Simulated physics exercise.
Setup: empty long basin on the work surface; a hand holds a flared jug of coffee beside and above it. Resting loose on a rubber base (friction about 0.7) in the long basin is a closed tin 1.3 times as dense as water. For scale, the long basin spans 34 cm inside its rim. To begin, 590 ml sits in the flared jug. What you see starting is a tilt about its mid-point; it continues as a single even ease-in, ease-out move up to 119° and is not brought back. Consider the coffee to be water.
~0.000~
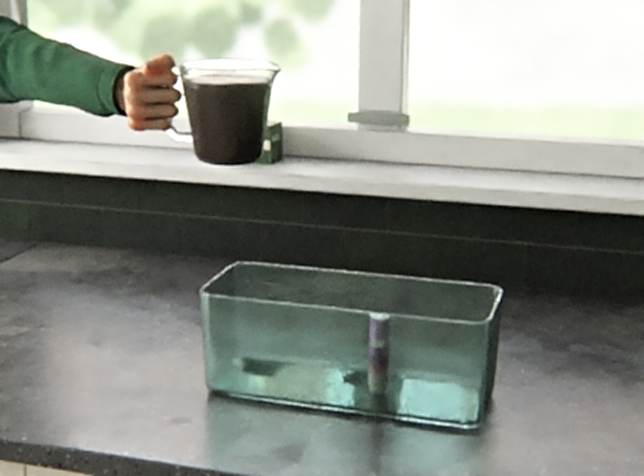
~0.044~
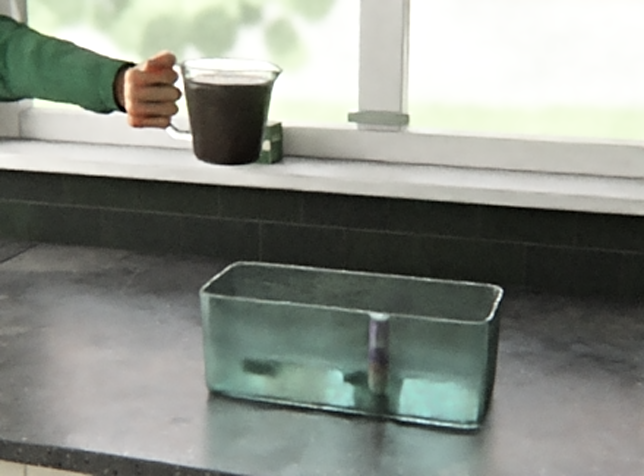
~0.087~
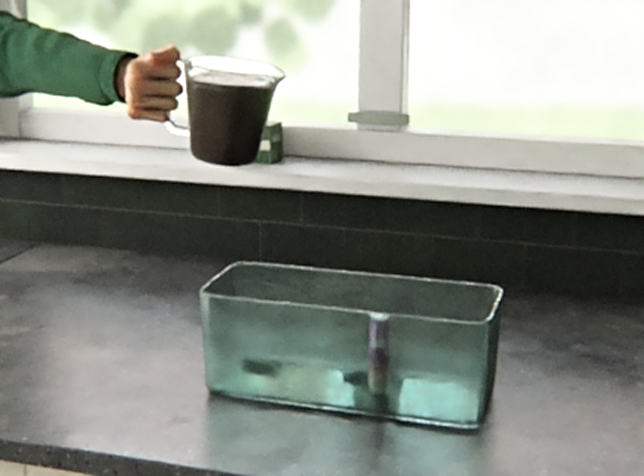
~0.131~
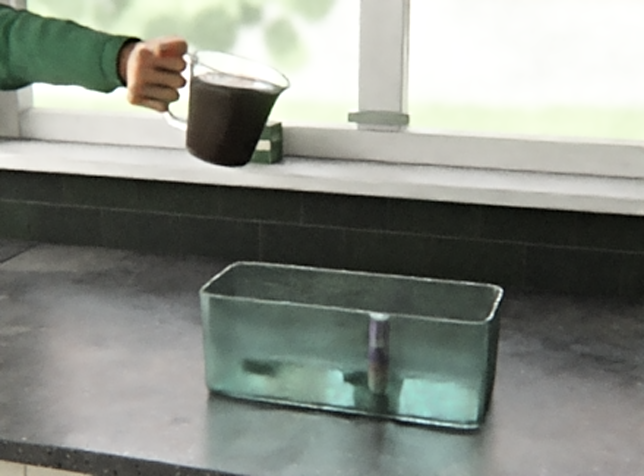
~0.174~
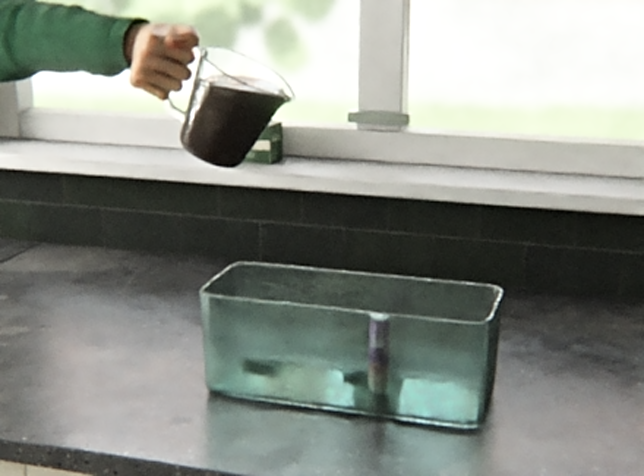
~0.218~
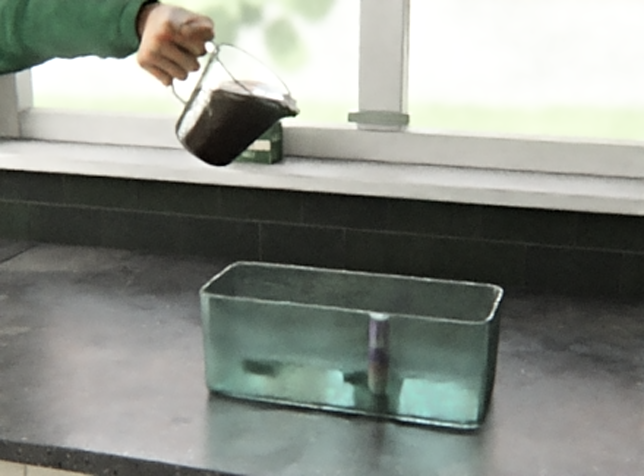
A hand tilting a glass jug of dark coffee steadily rightward above a long, greenish glass basin on a dark work surface.
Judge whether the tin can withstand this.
It keels over.
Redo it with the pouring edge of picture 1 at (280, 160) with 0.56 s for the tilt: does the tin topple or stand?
Then the tin remains standing.
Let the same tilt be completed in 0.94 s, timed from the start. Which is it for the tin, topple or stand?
In that case the tin overturns.
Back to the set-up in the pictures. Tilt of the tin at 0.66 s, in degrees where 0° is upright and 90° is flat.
20°.
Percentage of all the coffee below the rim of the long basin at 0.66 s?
Around 86 per cent of the whole.
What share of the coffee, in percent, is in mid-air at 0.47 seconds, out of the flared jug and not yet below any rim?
My guess is roughly 46 %.
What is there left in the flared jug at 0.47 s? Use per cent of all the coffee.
Close to 32 percent of the liquid remains at that time.
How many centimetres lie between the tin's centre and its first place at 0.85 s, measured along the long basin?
The tin is about 8 cm from where it started.
Then, 0.47 s in, the tilt is 112° and 33 per cent is still to pour; the tin stands where it began.
Then, 0.66 s in, the tilt is 119° and 1 per cent is still to pour; the tin leans 21°.
Then, 0.85 s in, the tilt is 119° and 0 per cent is still to pour; the tin lies on its side.
Then, 1.06 s in, the tilt is 119° and 0 per cent is still to pour; the tin lies on its side.
Finally, the tin lies on its side.
